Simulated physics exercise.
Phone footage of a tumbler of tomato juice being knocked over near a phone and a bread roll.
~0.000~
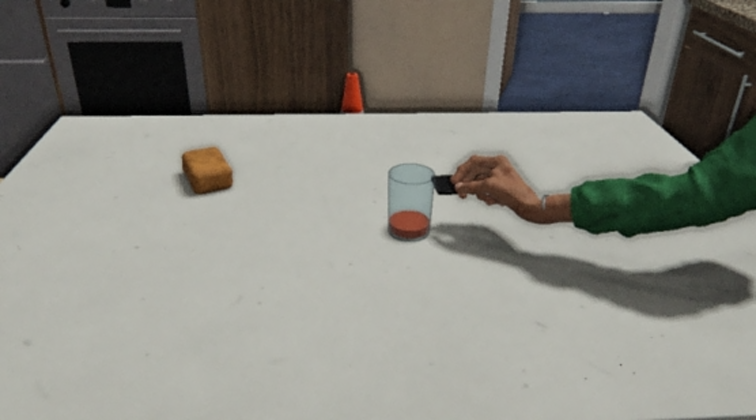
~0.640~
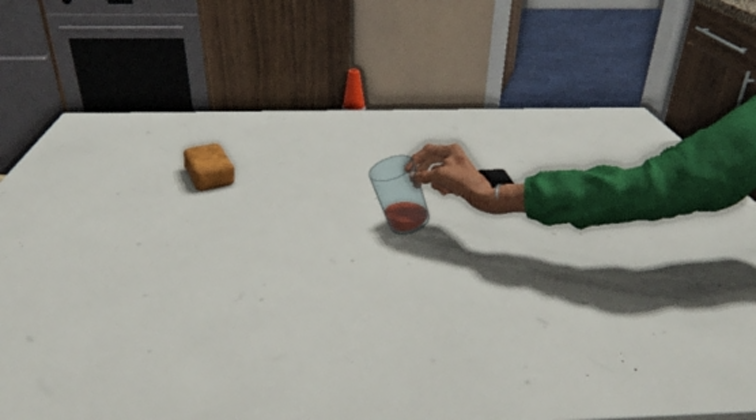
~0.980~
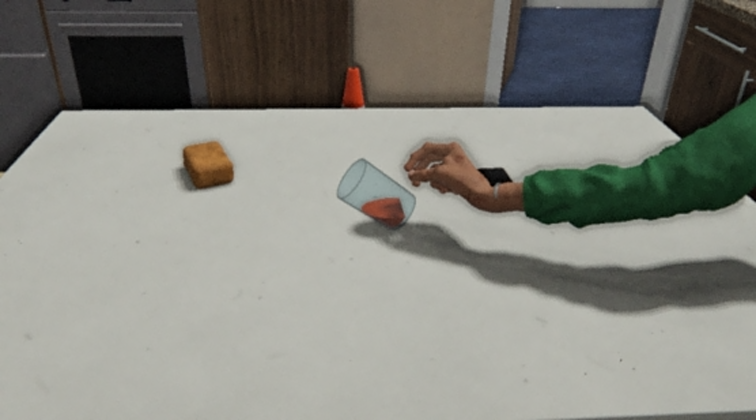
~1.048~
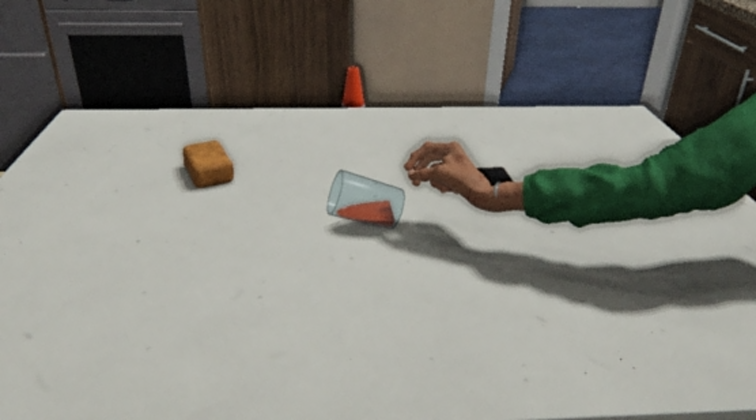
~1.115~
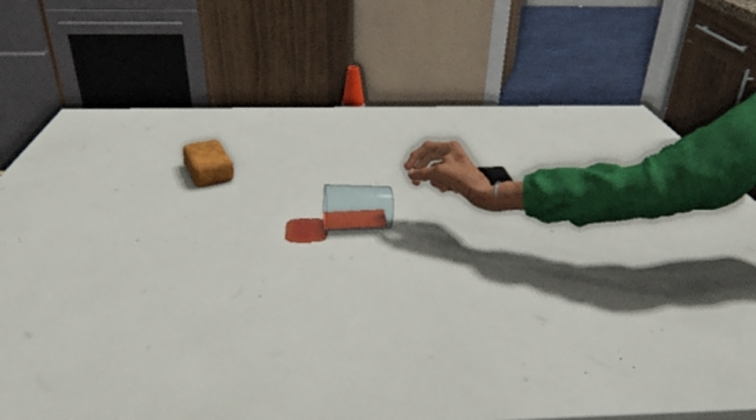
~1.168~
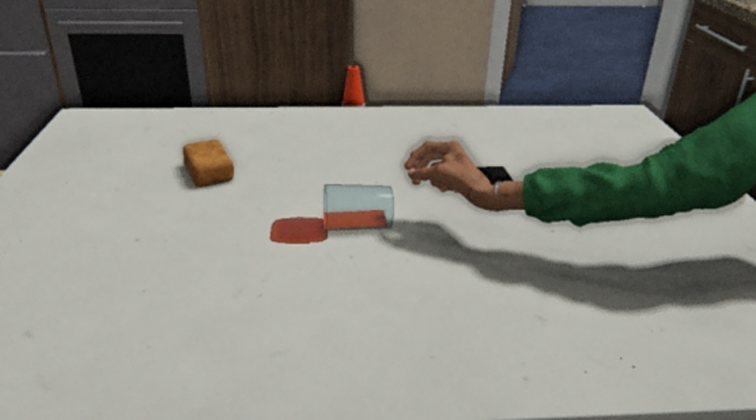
Glass tumbler of red liquid tipping over leftward under a green-sleeved hand's push, then lying on its side beside a red puddle.
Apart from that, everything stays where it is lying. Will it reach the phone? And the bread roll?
You'll find the phone is missed by the spill, and the bread roll is missed by the spill.
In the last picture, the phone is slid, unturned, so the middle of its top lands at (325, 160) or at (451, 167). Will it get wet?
It stays out of reach in the first try and stays out of reach in the second.
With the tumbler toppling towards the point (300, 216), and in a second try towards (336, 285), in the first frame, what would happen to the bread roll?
To begin with it becomes wetted; next it is left alone.
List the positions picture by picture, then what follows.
In the first frame, it stands upright; tumbler (411, 201) nearly empty; phone (472, 182); bread roll (205, 158).
The second frame shows fingers against its side; tumbler nearly empty, surface at (406, 213).
In the third frame, it is falling; tumbler (376, 194) tipped 50°; bread roll (206, 153).
In the fourth frame, it is falling; tumbler (364, 200) tipped 70°; phone (473, 176).
In the fifth frame, it is down; tumbler (355, 208) tipped 85°; a puddle starts at (306, 230).
In the sixth frame, it is down; tumbler (356, 208) tipped 85°; a puddle starts at (299, 230); phone (473, 175); bread roll (206, 151).
After 1.5 s, the puddle covers about as much as a saucer; the phone is untouched; the bread roll is untouched.
After 2.3 s, the puddle covers about as much as a plate; the phone is untouched; the bread roll is untouched.
After 3.6 s, the puddle covers about as much as a plate; the phone is untouched; the bread roll is untouched.
